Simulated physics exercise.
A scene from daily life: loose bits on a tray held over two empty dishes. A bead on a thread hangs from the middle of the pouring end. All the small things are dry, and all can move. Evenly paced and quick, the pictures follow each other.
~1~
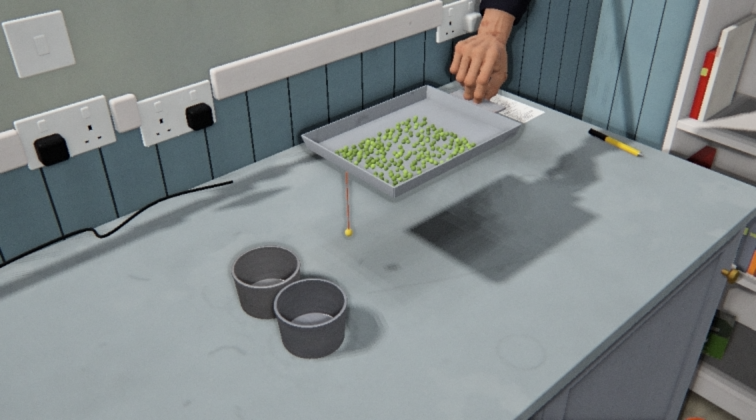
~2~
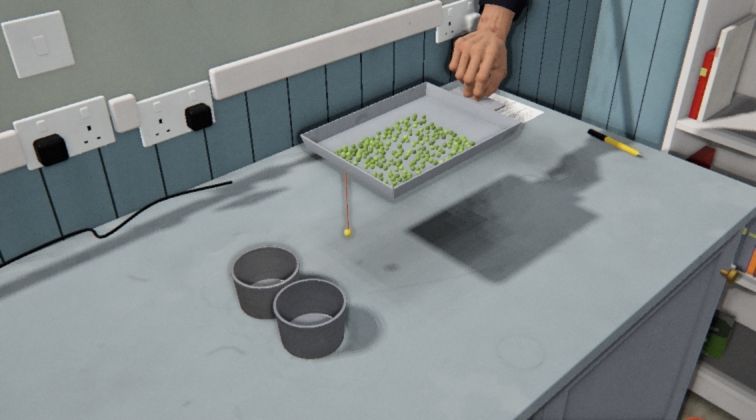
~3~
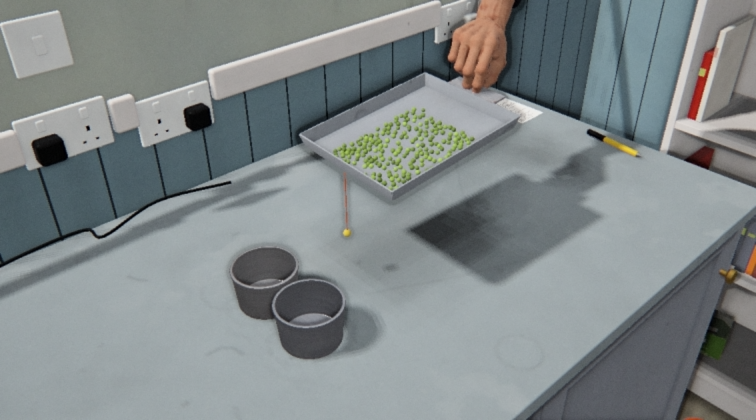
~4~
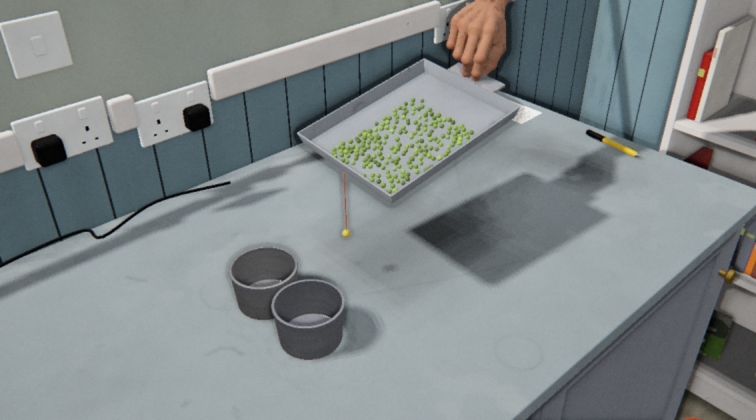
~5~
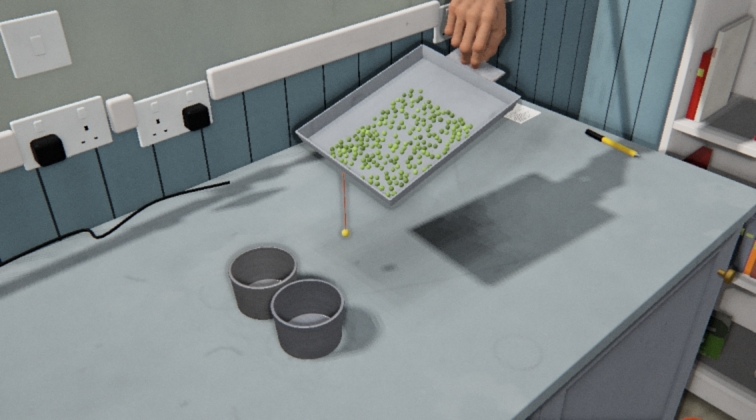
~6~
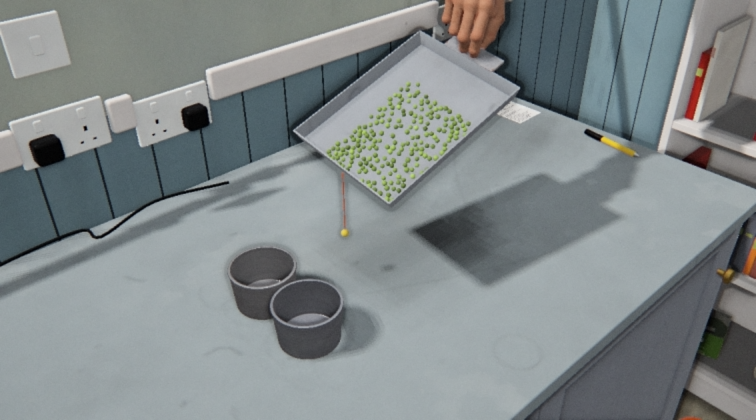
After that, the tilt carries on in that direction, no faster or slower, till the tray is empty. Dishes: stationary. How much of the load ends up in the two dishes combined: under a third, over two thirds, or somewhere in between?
Short of a third.
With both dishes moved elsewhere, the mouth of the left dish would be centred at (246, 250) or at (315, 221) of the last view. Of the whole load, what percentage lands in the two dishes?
First 0 per cent, second 10 per cent.
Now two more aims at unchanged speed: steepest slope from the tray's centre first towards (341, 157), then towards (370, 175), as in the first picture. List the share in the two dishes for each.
About 0 % and 0 %.
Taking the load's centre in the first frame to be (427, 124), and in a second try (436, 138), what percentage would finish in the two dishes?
0 and 0 per cent.
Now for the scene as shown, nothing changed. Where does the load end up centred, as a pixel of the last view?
Roughly at (384, 322), give or take.
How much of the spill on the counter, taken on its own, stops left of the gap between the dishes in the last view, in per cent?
It comes to about 0 percent.
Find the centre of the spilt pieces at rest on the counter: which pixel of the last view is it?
It's centred close to pixel (385, 322).
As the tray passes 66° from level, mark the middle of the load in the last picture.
I'd put the middle close to (382, 193).
Soon after the last picture, tray tipped steeply; nearly all on the tray; a small part in the air.
A little later, tray tipped past a quarter turn; a small part on the tray; about two thirds outside both; about a quarter in the air.
Later still, tray tipped past a quarter turn; a stray few in the right dish; nearly all outside both.
At rest, tray tipped past a quarter turn; a stray few in the right dish; none in the left dish; nearly all outside both.
